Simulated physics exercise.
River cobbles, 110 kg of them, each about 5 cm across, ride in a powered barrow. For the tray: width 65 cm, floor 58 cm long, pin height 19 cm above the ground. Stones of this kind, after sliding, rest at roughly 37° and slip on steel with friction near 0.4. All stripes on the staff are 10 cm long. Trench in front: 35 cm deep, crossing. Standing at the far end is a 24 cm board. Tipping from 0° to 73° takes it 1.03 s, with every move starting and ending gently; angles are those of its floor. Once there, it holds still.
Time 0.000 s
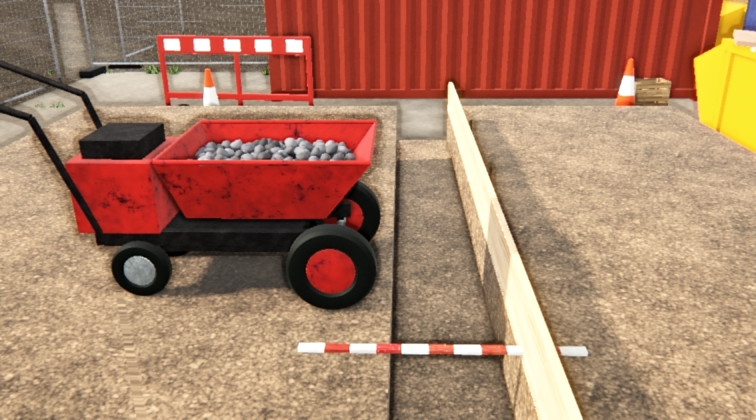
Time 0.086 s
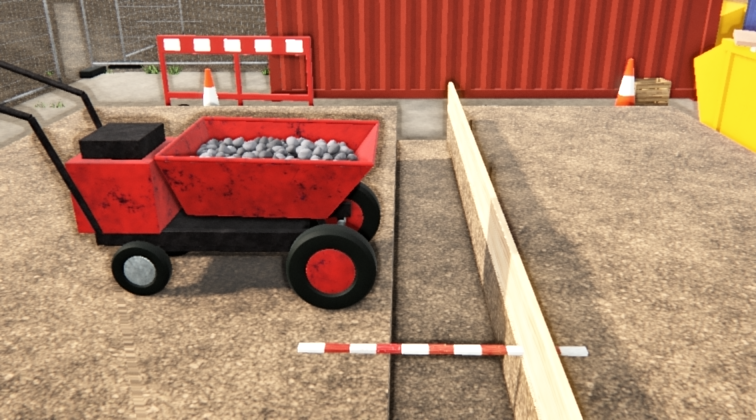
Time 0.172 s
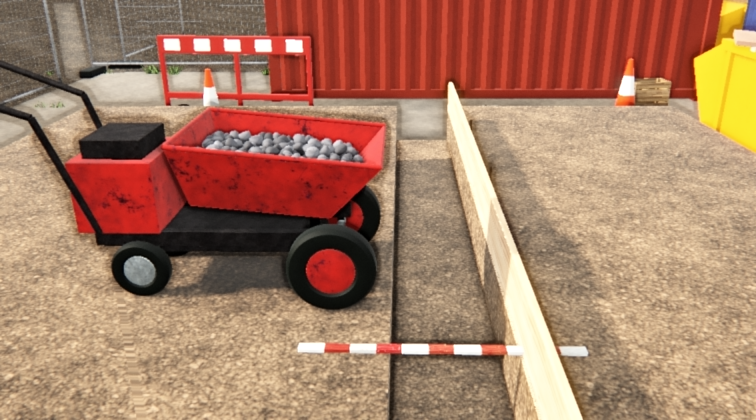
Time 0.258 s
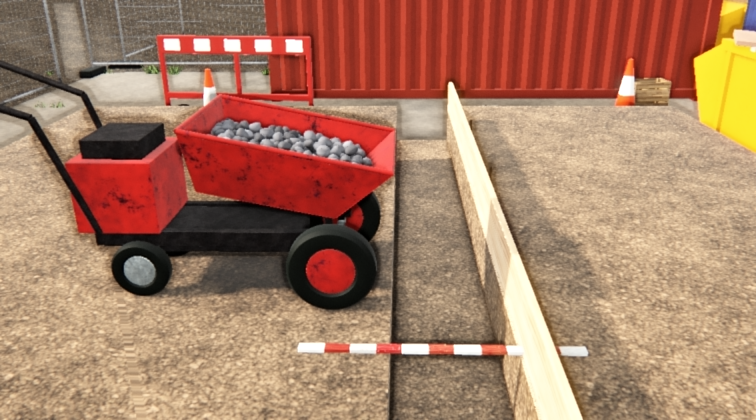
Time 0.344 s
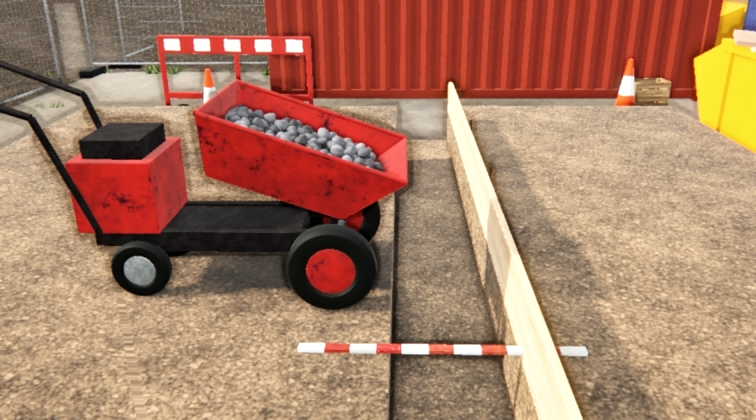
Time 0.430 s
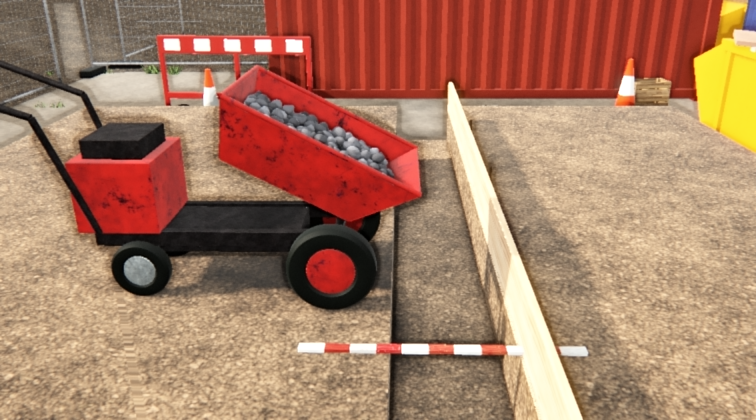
Construction yard with a red container behind, a red powered barrow steadily tilting its tray of grey cobbles rightward beside a trench.
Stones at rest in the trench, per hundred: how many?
Approx. 99 %.
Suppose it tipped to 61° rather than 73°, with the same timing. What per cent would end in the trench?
Then roughly 80 percent.
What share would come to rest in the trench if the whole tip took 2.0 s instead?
It would come to roughly 100 per cent.
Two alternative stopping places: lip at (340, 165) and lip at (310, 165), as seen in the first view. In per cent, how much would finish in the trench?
I'd expect some 100 per cent, then some 100.
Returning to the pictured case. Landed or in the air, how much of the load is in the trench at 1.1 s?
About 45 per cent by then.
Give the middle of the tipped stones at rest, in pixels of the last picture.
(462, 329).
After 0.8 s the floor is at 61°; 100 % in the tray; the foremost stones are at (447, 226).
After 1.1 s the floor is at 73°; 55 % in the tray, 44 % in the trench, 1 % past the trench; the foremost stones are at (503, 243).
After 1.5 s the floor is at 73°; 17 % in the tray, 82 % in the trench, 1 % past the trench; the foremost stones are at (516, 271).
After 3.4 s the floor is at 73°; 0 % in the tray, 99 % in the trench, 1 % past the trench; the foremost stones are at (515, 275).
